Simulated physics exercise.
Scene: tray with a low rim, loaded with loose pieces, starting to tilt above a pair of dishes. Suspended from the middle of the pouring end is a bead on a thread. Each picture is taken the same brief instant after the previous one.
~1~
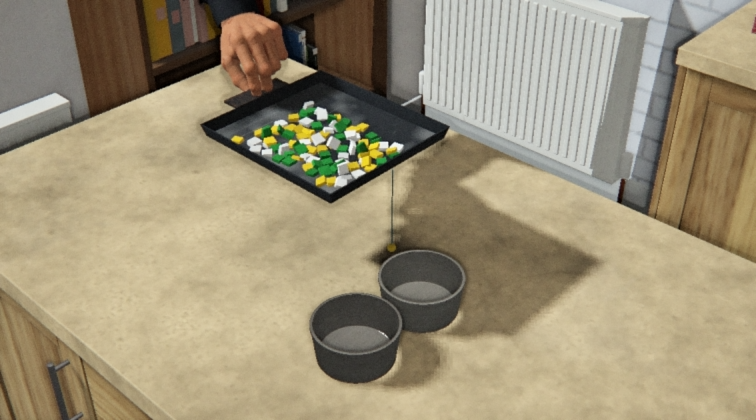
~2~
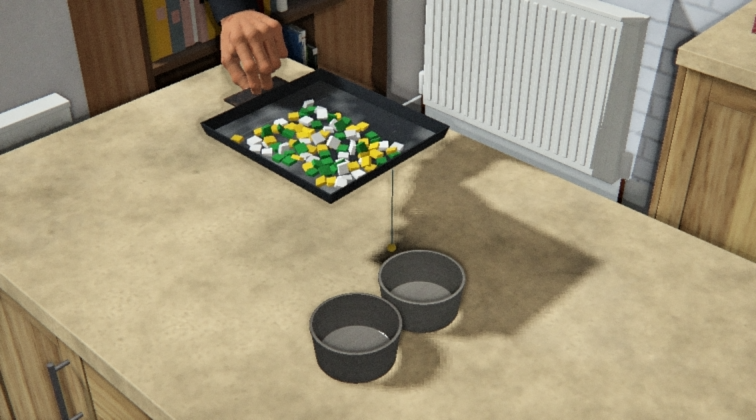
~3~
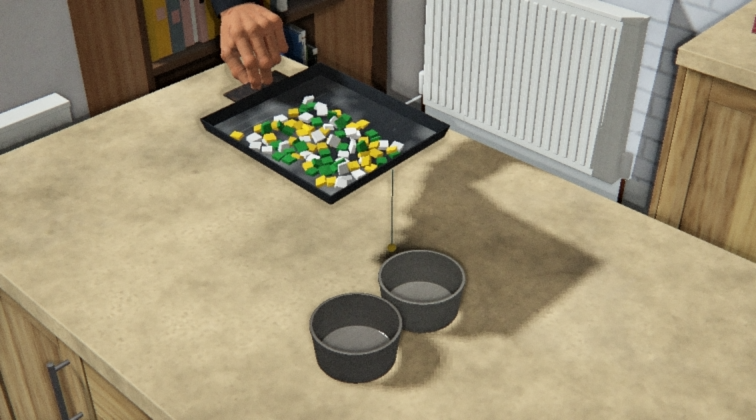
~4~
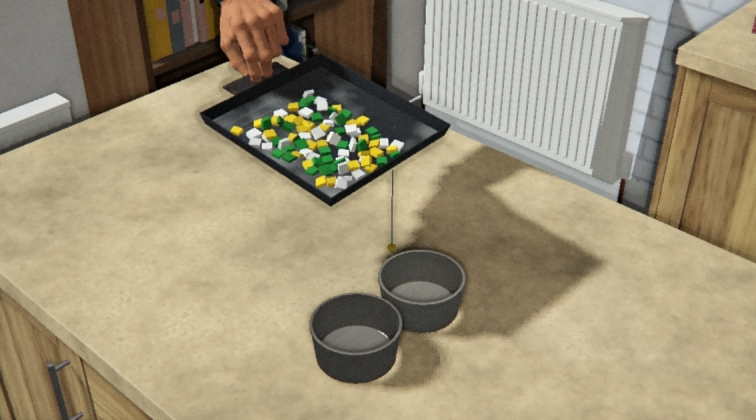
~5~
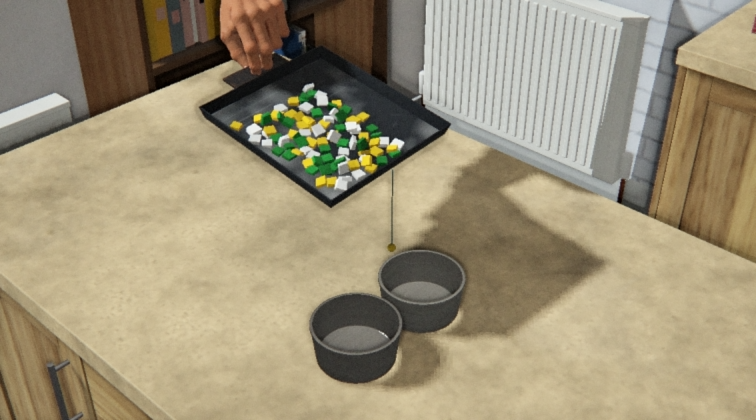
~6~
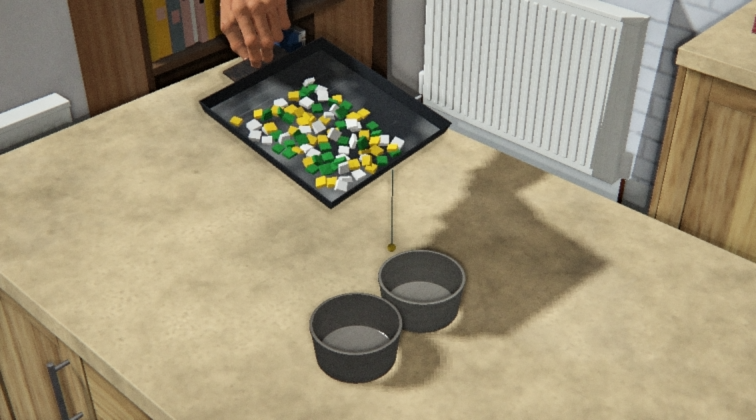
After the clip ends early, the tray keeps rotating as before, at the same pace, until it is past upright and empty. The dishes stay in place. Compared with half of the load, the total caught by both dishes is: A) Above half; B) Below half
Answer: A.
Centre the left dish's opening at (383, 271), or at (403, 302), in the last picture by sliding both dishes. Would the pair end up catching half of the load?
Place 1: Lower than half; place 2: Lower than half.
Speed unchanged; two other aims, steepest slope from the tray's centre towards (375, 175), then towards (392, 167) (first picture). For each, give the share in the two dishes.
Roughly 80 percent, then 70 percent.
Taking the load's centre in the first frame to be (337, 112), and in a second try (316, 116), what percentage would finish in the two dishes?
You'd see roughly 60 per cent first and roughly 60 per cent second.
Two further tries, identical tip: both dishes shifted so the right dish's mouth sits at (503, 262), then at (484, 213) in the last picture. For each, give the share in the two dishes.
Roughly 0 per cent, then roughly 0 per cent.
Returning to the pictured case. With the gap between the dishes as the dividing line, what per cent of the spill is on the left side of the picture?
Roughly 90 %.
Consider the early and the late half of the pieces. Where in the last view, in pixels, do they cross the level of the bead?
Points: About (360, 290), then about (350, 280).
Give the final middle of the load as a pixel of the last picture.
(357, 335).
Soon after the last picture, tray tipped steeply; all on the tray.
A little later, tray tipped right over; a small part on the tray; about half in the left dish; a small part in the right dish; about a quarter outside both; a small part in the air.
Later still, tray tipped past a quarter turn; about half in the left dish; a small part in the right dish; about a third outside both.
At rest, tray tipped past a quarter turn; about half in the left dish; a small part in the right dish; about a third outside both.
